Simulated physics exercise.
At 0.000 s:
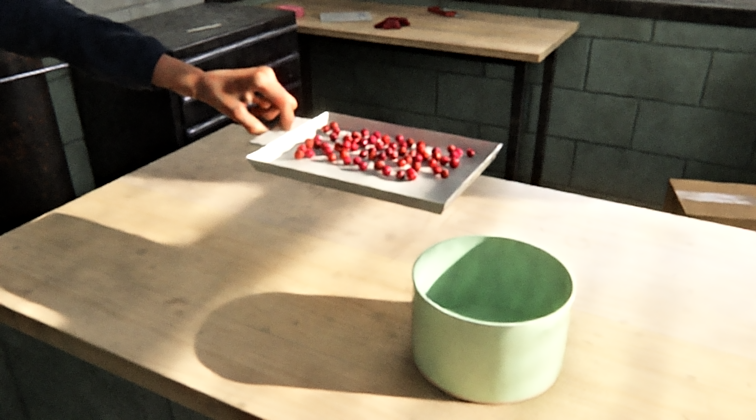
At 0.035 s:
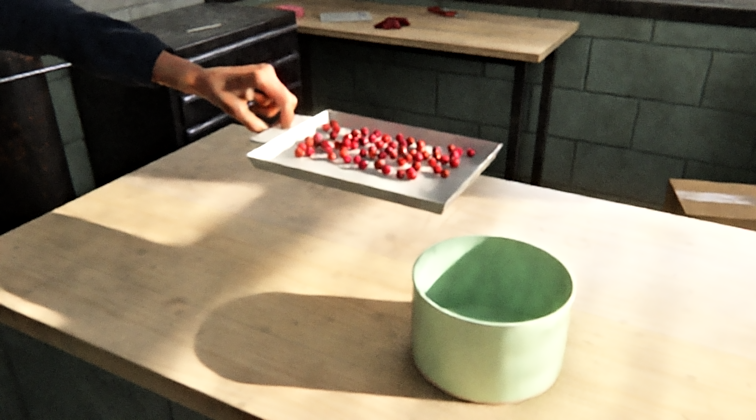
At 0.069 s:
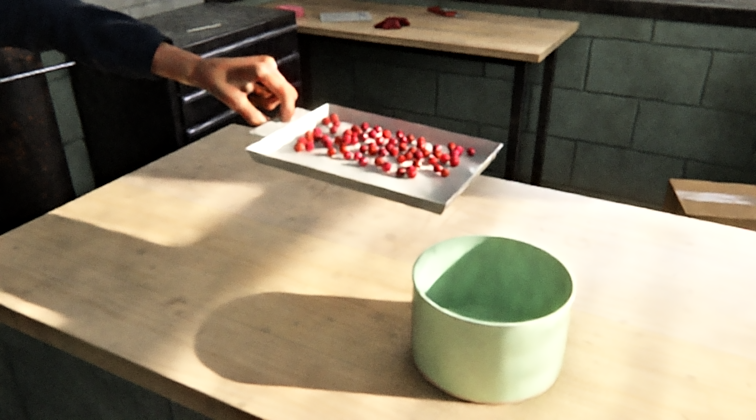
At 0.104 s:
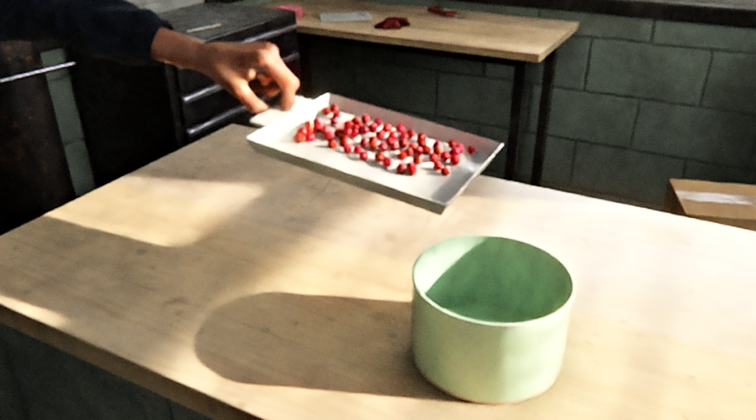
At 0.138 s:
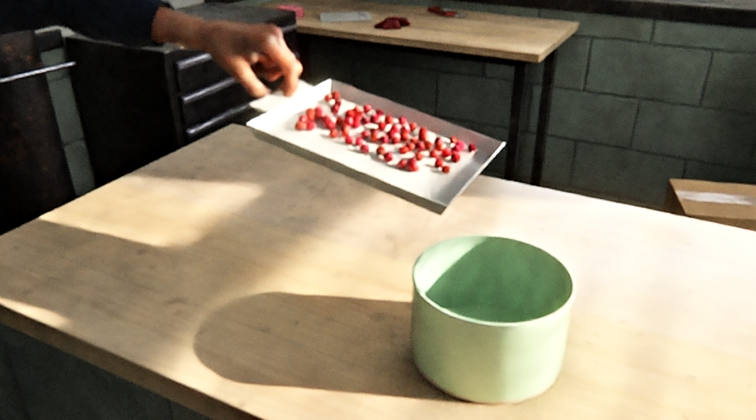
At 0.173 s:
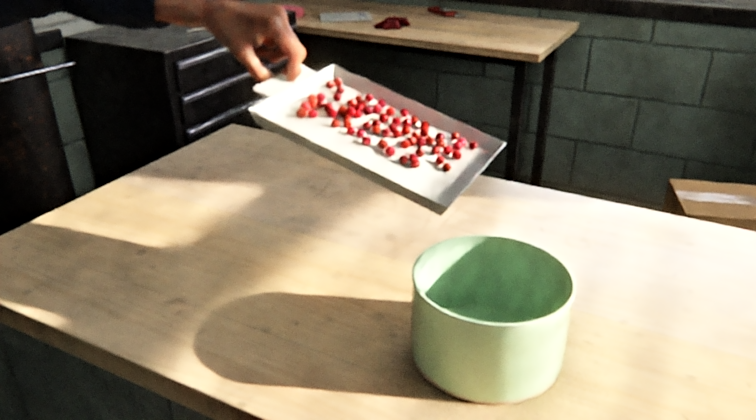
A hand raising the left end of a white tray of red cranberries, tilting it rightward above a wooden table beside a green pot.
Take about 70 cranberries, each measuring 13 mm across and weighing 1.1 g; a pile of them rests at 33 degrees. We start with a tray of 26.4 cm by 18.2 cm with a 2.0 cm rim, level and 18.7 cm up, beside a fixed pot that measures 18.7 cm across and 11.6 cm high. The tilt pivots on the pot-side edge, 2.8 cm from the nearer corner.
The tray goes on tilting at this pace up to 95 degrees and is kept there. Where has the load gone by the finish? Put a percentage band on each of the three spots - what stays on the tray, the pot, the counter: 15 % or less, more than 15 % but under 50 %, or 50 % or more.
Tray: Up to 15 %; pot: 50 % or more; counter: In between.
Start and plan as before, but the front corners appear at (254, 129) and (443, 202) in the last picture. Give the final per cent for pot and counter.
Split: Pot = 100, counter = 0.
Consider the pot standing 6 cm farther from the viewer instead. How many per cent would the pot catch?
I'd say some 90 per cent would end up there.
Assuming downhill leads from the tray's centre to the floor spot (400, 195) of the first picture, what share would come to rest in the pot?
My best guess is some 85 per cent.
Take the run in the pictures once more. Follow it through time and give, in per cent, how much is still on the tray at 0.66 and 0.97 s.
Earlier moment 80, later moment 0.
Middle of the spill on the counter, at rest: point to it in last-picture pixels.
Spill centre at rest: About (570, 297).
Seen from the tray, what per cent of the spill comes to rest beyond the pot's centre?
I reckon around 90 per cent.
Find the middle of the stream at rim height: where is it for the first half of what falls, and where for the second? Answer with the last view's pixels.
It passes about (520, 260) first and (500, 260) afterwards.
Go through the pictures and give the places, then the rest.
In the first picture, tray tilt 0 degrees, front corners at (255, 156) and (441, 199); middle of the pieces at (372, 152); pot at (492, 275).
In the second picture, tray tilt 1 degrees, front corners at (255, 154) and (442, 199); middle of the pieces at (372, 150).
In the third picture, tray tilt 3 degrees, front corners at (255, 148) and (442, 200); middle of the pieces at (372, 147).
In the fourth picture, tray tilt 6 degrees, front corners at (255, 137) and (443, 200), lowest corner right front; middle of the pieces at (373, 141).
In the fifth picture, tray tilt 11 degrees, front corners at (256, 123) and (444, 201), lowest corner right front; middle of the pieces at (374, 132).
In the sixth picture, tray tilt 15 degrees, front corners at (258, 109) and (445, 202), lowest corner right front; middle of the pieces at (376, 124); pot at (492, 275). The tray's pace is about 135 degrees a second.
After 0.46 s, tilt 54 degrees; the tray holds 100 %, the pot 0 %.
After 0.66 s, tilt 81 degrees; the tray holds 80 %, the pot 5 %.
After 0.97 s, tilt 95 degrees; the tray holds 0 %, the pot 75 %.
In the end, at 1.8 s, tray 0 %, pot 75 %, counter 25 %.
